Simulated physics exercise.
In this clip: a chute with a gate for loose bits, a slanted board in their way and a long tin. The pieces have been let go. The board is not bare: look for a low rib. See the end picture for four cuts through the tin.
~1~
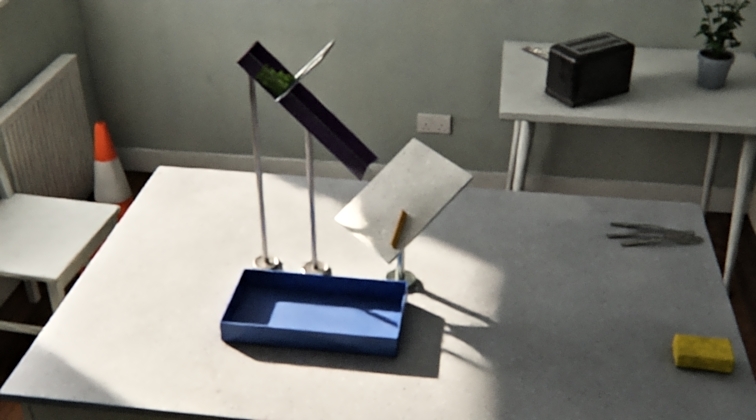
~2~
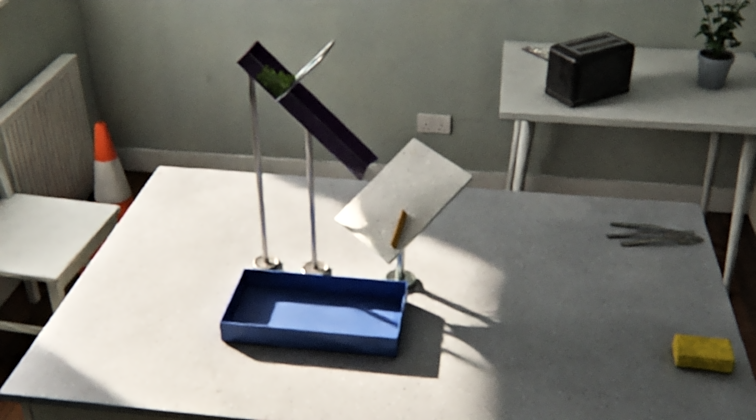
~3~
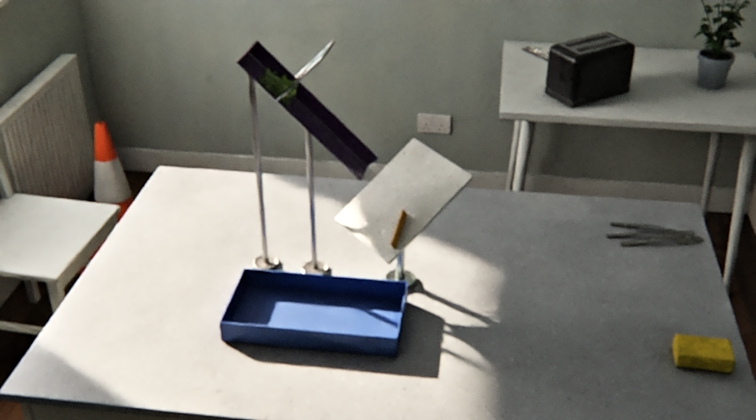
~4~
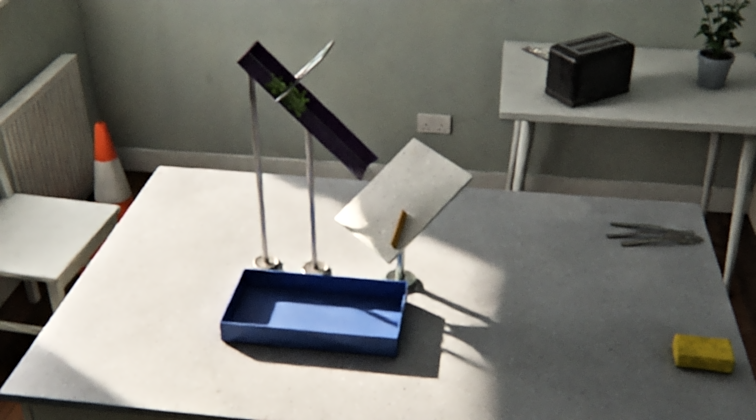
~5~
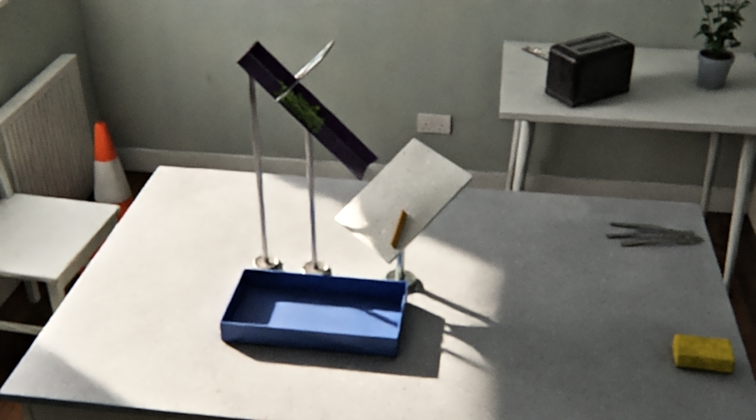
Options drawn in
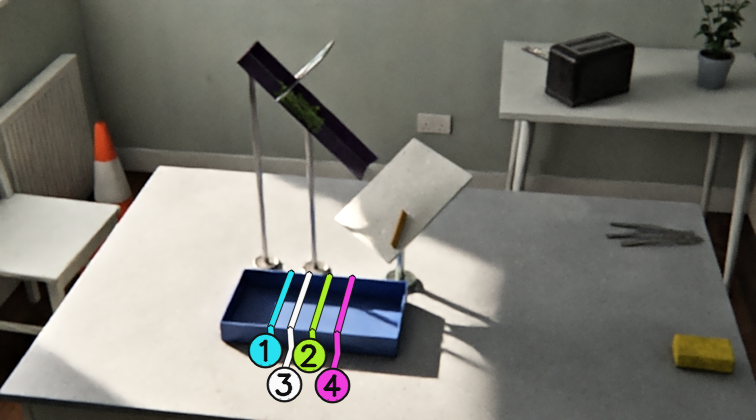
A pale grey table fills the foreground of a sunlit room, seen from slightly above by a still camera, with a white chair and orange cone at left and a toaster and potted plant on a table behind. A dark purple chute on thin stands slopes right toward a tilted white board with a small orange-brown rib, beside a blue tin, with a yellow sponge at right. Small green pieces slide a short way down the chute, spreading slightly.
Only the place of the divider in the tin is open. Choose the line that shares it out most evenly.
It is 4.
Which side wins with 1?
More lands on the right.
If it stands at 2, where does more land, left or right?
Right.
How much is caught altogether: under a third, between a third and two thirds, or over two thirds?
Over two thirds.
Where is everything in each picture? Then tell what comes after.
The first frame shows load behind the gate (278, 82), dried peas; lip of the chute (364, 174), sloping fairly steeply.
The second frame shows middle of the board (402, 198), tilted fairly steeply; middle of its low edge (360, 240); of its high edge (442, 156).
The third frame shows front corners of the tin (220, 322) and (397, 338), empty; front of the load (292, 96).
The fourth frame shows middle of the load (291, 95); its front (305, 108), roughly a quarter of the way to the lip; rib from (403, 209) to (391, 244).
The fifth frame shows middle of the load (297, 107); its front (319, 126), roughly a third of the way to the lip.
On the marked copy, line 1 crosses the front rim at (270, 327); line 2 crosses the front rim at (312, 330); line 3 crosses the front rim at (290, 328); line 4 crosses the front rim at (337, 332).
For line 1, of what is caught, just a few on the left of the divider, almost all on the right.
For line 2, of what is caught, about a tenth on the left of the divider, almost all on the right.
For line 3, of what is caught, about a tenth on the left of the divider, almost all on the right.
For line 4, of what is caught, roughly a third on the left of the divider, roughly two thirds on the right.
